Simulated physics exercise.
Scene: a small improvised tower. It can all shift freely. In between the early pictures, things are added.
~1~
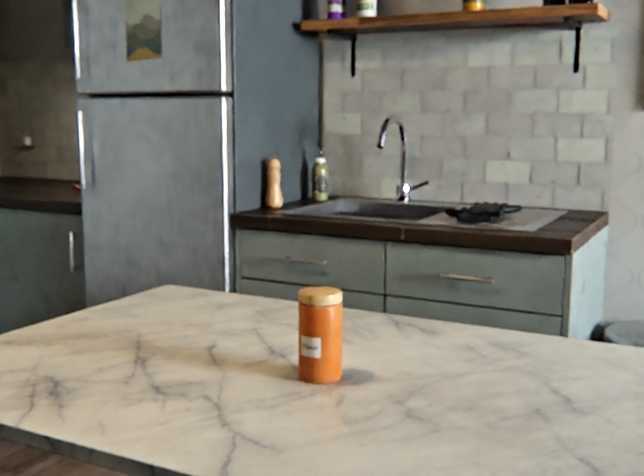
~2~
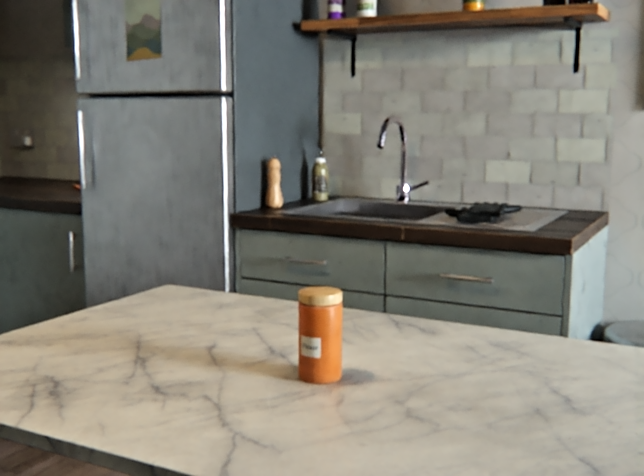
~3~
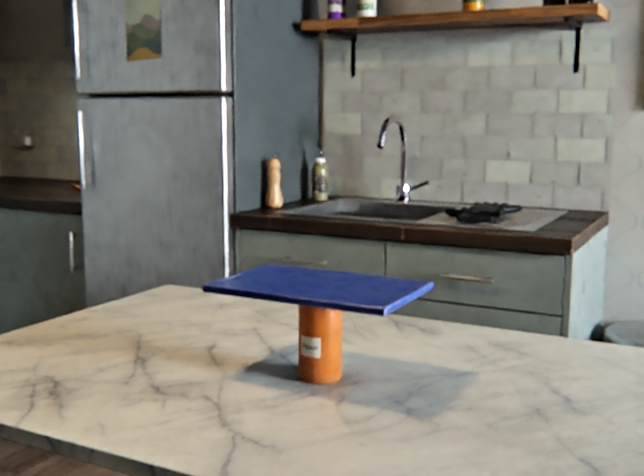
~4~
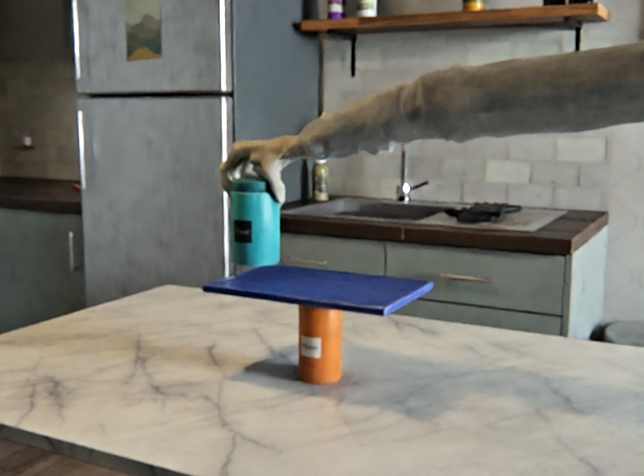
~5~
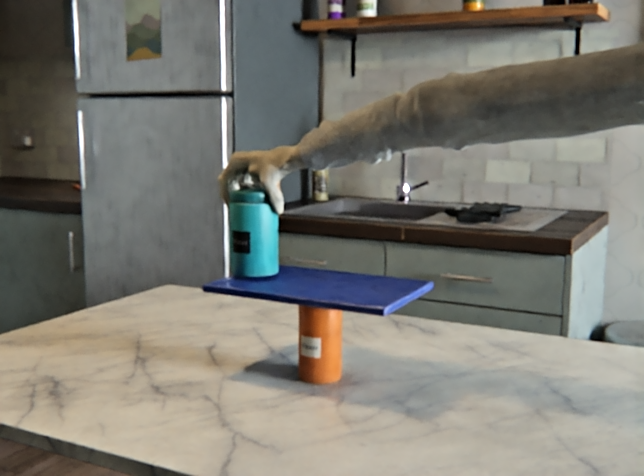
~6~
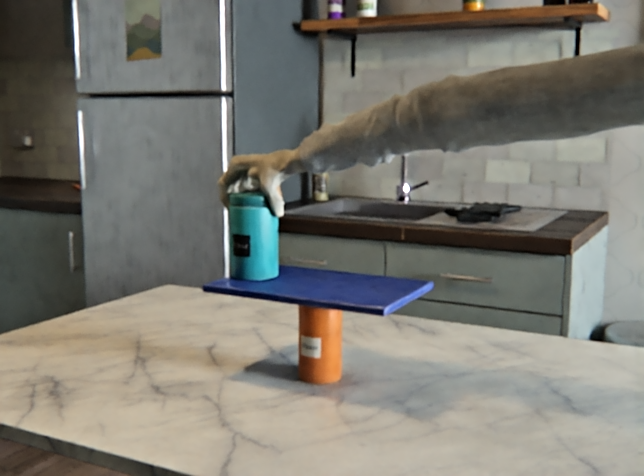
An arm in a grey sleeve reaches in from the right over a pale, veined marble counter, seen from slightly above in a kitchen with a grey fridge and a sink behind. An orange jar with a light lid stands near the middle, and a flat blue lid appears on top of it. The hand lowers a turquoise jar onto the blue lid's left side and keeps hold, while the camera stays still.
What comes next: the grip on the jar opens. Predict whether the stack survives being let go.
Prediction: It falls over.
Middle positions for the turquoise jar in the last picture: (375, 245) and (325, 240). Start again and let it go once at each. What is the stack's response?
Well, the first time it goes over, and the second time it stays put.
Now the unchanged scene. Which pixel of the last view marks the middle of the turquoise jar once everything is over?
At about (197, 334).
Then, 0.40 s on from there, turquoise jar now fallen; blue lid turned 56° from how it was put.
Then, 0.50 s on from there, blue lid turned 74° from how it was put.
In the end, fallen, turquoise jar; toppled in the stack, blue lid; orange jar unmoved. At the end, from the last picture's camera, turquoise jar near (197, 335). The stack comes apart.
